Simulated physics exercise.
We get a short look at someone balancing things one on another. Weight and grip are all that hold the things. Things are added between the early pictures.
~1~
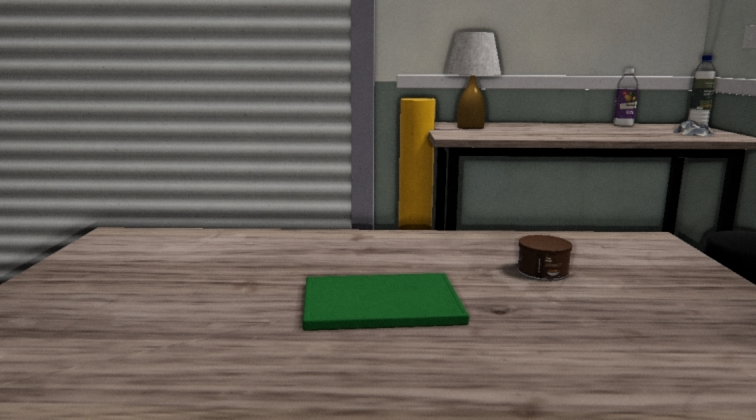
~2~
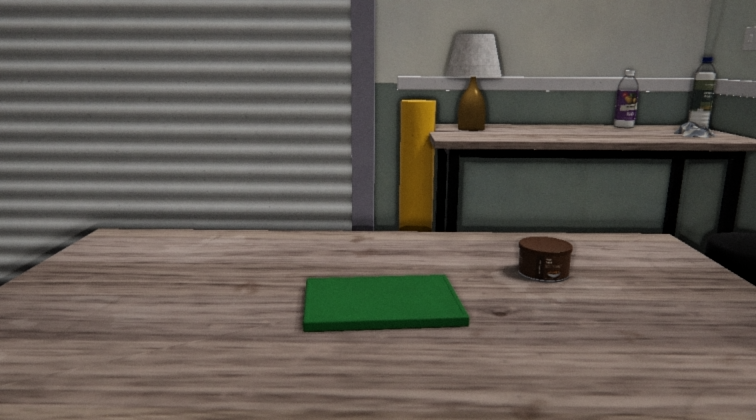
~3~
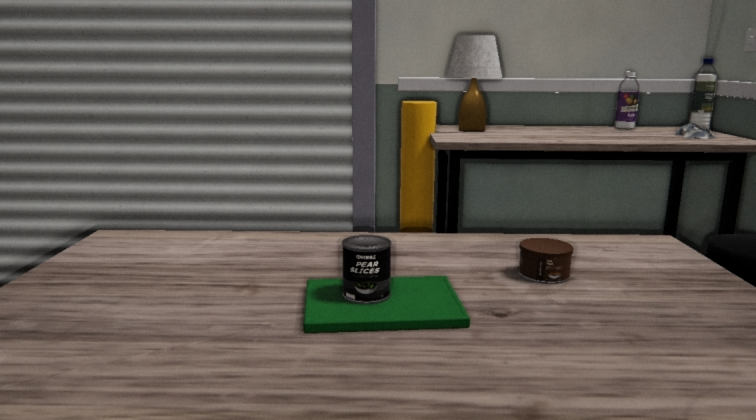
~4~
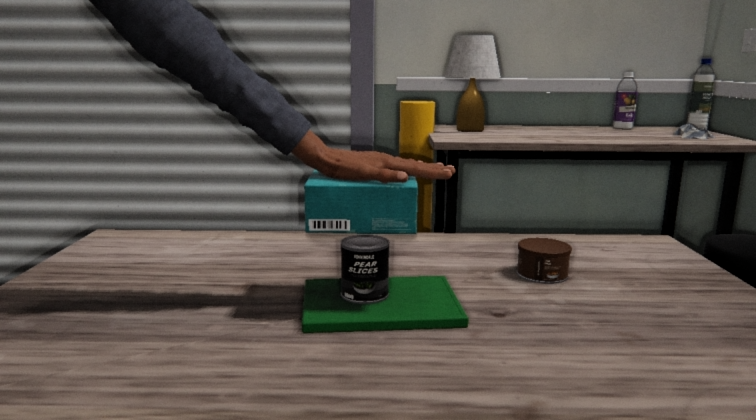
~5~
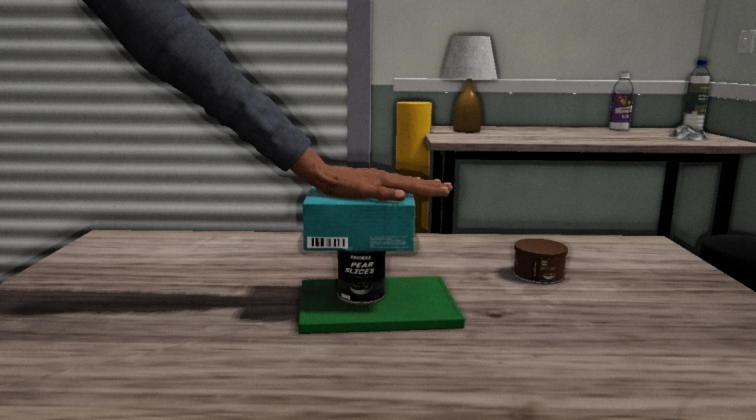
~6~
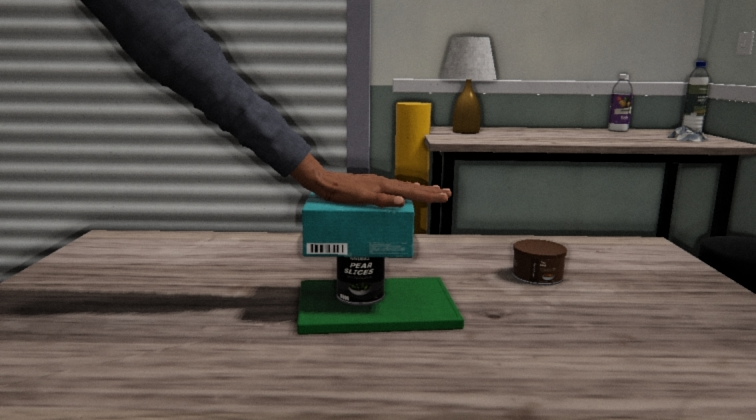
A black tin of pear slices appeared on a green tray beside a brown tub, and then a hand came in from the left with a turquoise box, lowered it onto the tin and kept holding it.
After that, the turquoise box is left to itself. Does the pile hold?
It stays upright.
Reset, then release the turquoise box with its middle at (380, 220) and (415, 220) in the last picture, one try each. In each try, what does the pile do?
The first try leaves the pile standing, the second leaves it knocked down.
Then, 0.90 s after the last picture, things are still on the move.
Then, 1.90 s after the last picture, nothing has stirred.
At rest, all 4 in place. Seen from the same camera at the end, turquoise box near (360, 221). The pile keeps its balance.
